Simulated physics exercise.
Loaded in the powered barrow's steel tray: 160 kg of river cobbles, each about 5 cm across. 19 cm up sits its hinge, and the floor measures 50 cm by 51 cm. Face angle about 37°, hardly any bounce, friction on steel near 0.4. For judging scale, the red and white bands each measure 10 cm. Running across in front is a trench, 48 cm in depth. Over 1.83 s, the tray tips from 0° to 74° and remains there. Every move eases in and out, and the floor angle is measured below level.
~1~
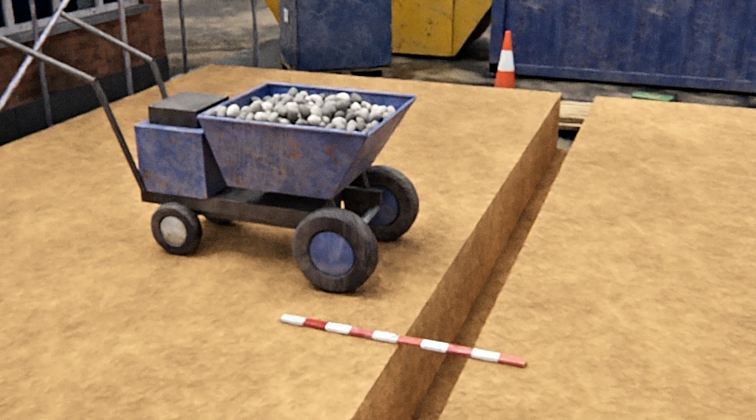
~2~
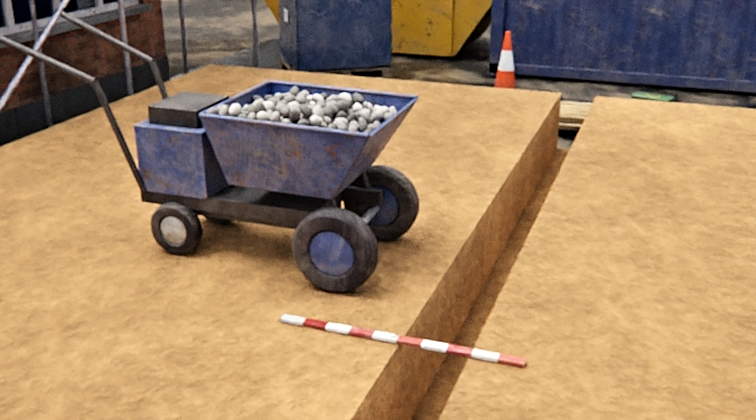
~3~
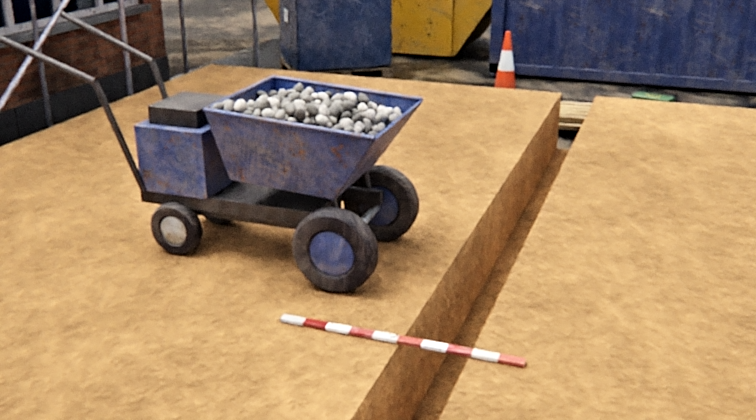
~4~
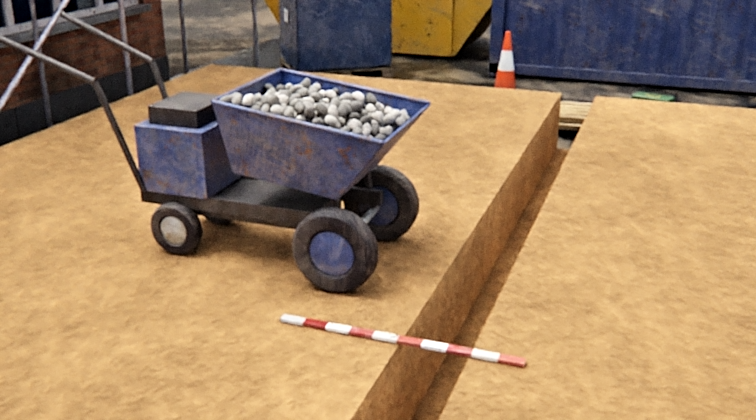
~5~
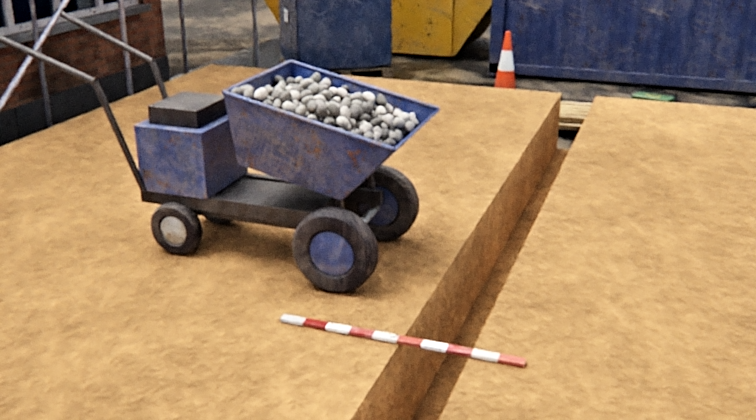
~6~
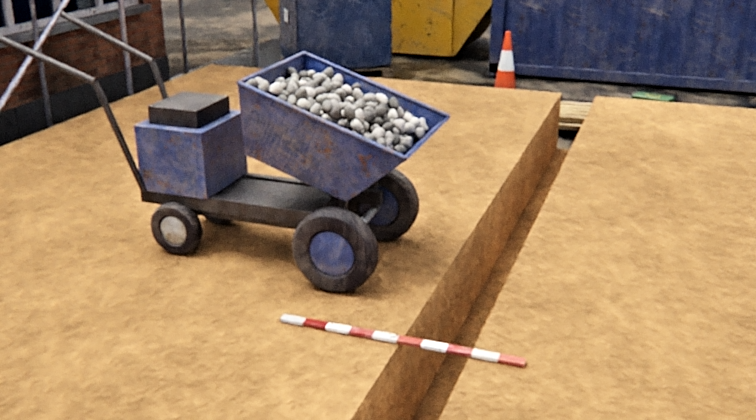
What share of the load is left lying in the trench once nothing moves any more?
About 58 per cent.
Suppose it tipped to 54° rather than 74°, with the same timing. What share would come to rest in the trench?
About 15%.
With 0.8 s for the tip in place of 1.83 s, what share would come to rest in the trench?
It would come to roughly 45 per cent.
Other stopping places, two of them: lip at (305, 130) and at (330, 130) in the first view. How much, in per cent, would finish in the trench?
First spot about 95, second spot about 90 per cent.
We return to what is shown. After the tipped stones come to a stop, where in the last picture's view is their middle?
Resting centre: About (493, 342).
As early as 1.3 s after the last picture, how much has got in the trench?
Around 15 per cent of it.
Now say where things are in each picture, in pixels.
Lip at (367, 135), floor tilted 0°, highest stones at (327, 102), in the first frame.
Lip at (369, 136), floor tilted 1°, highest stones at (323, 101), in the second frame.
Lip at (374, 139), floor tilted 3°, highest stones at (310, 99), in the third frame.
Lip at (383, 143), floor tilted 7°, highest stones at (296, 93), in the fourth frame.
Lip at (394, 150), floor tilted 13°, highest stones at (296, 87), in the fifth frame.
Lip at (406, 159), floor tilted 19°, highest stones at (305, 82), in the sixth frame.
Then, 0.8 s after the last picture the floor is at 62°, 97 % in the tray, 3 % in the trench, 1 % past the trench; the foremost stones are at (511, 262).
Then, 1.3 s after the last picture the floor is at 74°, 54 % in the tray, 14 % in the trench, 32 % past the trench; the foremost stones are at (628, 289).
Then, 1.7 s after the last picture the floor is at 74°, 32 % in the tray, 25 % in the trench, 43 % past the trench; the foremost stones are at (692, 283).
Then, 3.6 s after the last picture the floor is at 74°, 0 % in the tray, 58 % in the trench, 42 % past the trench; the foremost stones are at (715, 285).
